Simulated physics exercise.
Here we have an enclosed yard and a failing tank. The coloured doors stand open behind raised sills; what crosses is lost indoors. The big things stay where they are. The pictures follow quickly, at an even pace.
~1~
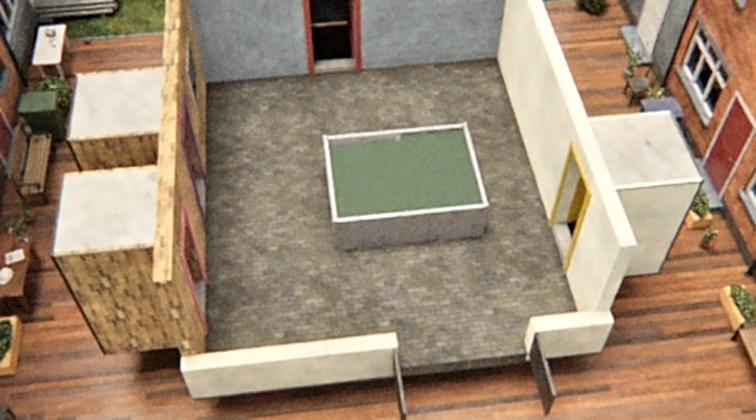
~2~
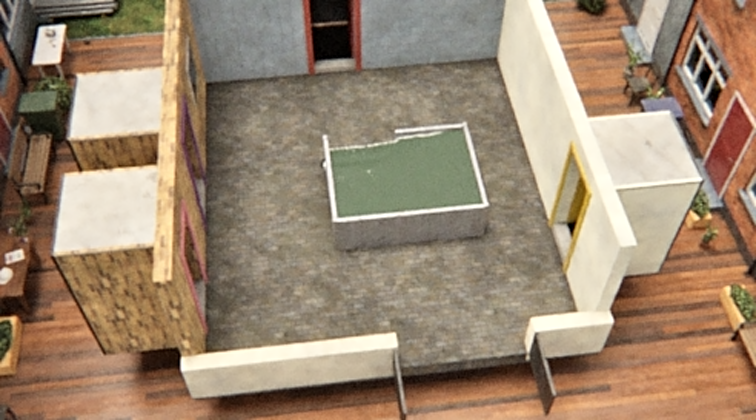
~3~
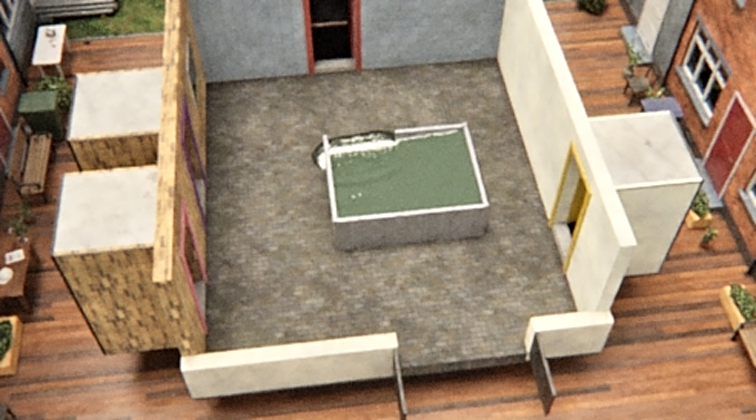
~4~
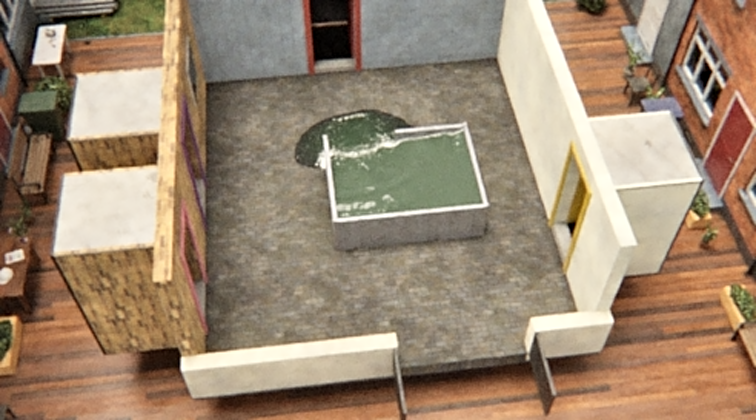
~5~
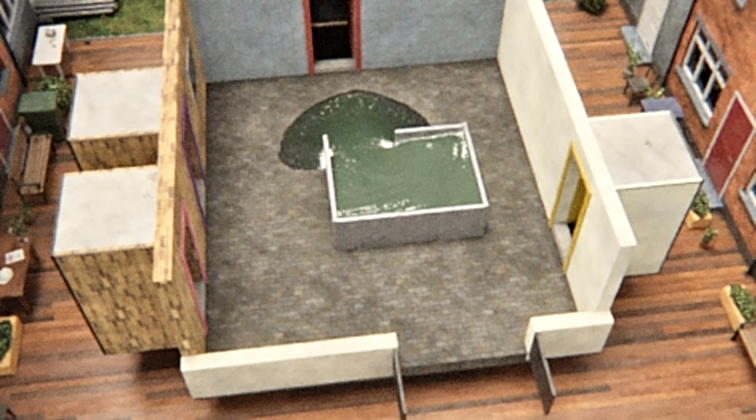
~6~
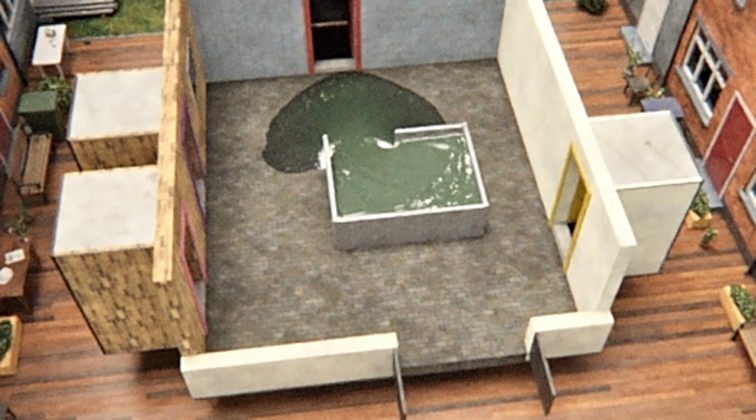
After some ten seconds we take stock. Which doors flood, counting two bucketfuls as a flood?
In the end: The pink door admits no more than that; the red door lets in a lot; the purple door admits no more than that; the yellow door admits no more than that.
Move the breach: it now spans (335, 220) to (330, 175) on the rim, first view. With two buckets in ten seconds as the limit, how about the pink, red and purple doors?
In short: The pink door floods, the red door holds, the purple door stays under.
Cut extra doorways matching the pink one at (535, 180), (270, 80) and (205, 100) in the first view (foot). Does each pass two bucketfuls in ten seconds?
One after the other: Is under, takes more, goes over.
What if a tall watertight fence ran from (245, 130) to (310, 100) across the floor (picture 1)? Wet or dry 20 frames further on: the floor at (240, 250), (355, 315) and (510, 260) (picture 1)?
As listed: Covered, dry, free of water.
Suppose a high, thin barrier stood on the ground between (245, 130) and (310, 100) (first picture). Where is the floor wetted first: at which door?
That is the door marked red.
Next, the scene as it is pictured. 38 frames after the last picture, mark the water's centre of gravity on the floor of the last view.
I would point to (362, 166).
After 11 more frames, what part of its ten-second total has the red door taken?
About 50 per cent.
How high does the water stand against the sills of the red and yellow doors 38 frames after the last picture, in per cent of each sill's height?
Roughly 120 per cent, then 20 per cent.
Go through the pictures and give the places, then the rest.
In the first frame, the tank at (403, 173) is whole and still.
In the second frame, water pours out on the tank's far side and has run to (324, 166).
In the third frame, water pours out on the tank's far side and has run to a hidden place.
In the fourth frame, the front is at (376, 113), out from the gap on the tank's far side.
In the fifth frame, water pours out on the tank's far side and has run to (367, 93).
In the sixth frame, water pours out on the tank's far side and has run to (338, 74).
A moment on, water covers 25 % of the floor; the pink door not reached, the red door far over two buckets in, the purple door not reached, the yellow door not reached.
Next, water covers 30 % of the floor; the pink door not reached, the red door far over two buckets in, the purple door not reached, the yellow door not reached.
Then, water covers 45 % of the floor; the pink door not reached, the red door far over two buckets in, the purple door wet at the sill, nothing in, the yellow door not reached.
Later, water covers 85 % of the floor; the pink door wet at the sill, nothing in, the red door far over two buckets in, the purple door wet at the sill, nothing in, the yellow door wet at the sill, nothing in.
In the end, water covers 100 % of the floor; the pink door wet at the sill, nothing in, the red door far over two buckets in, the purple door wet at the sill, nothing in, the yellow door wet at the sill, nothing in.
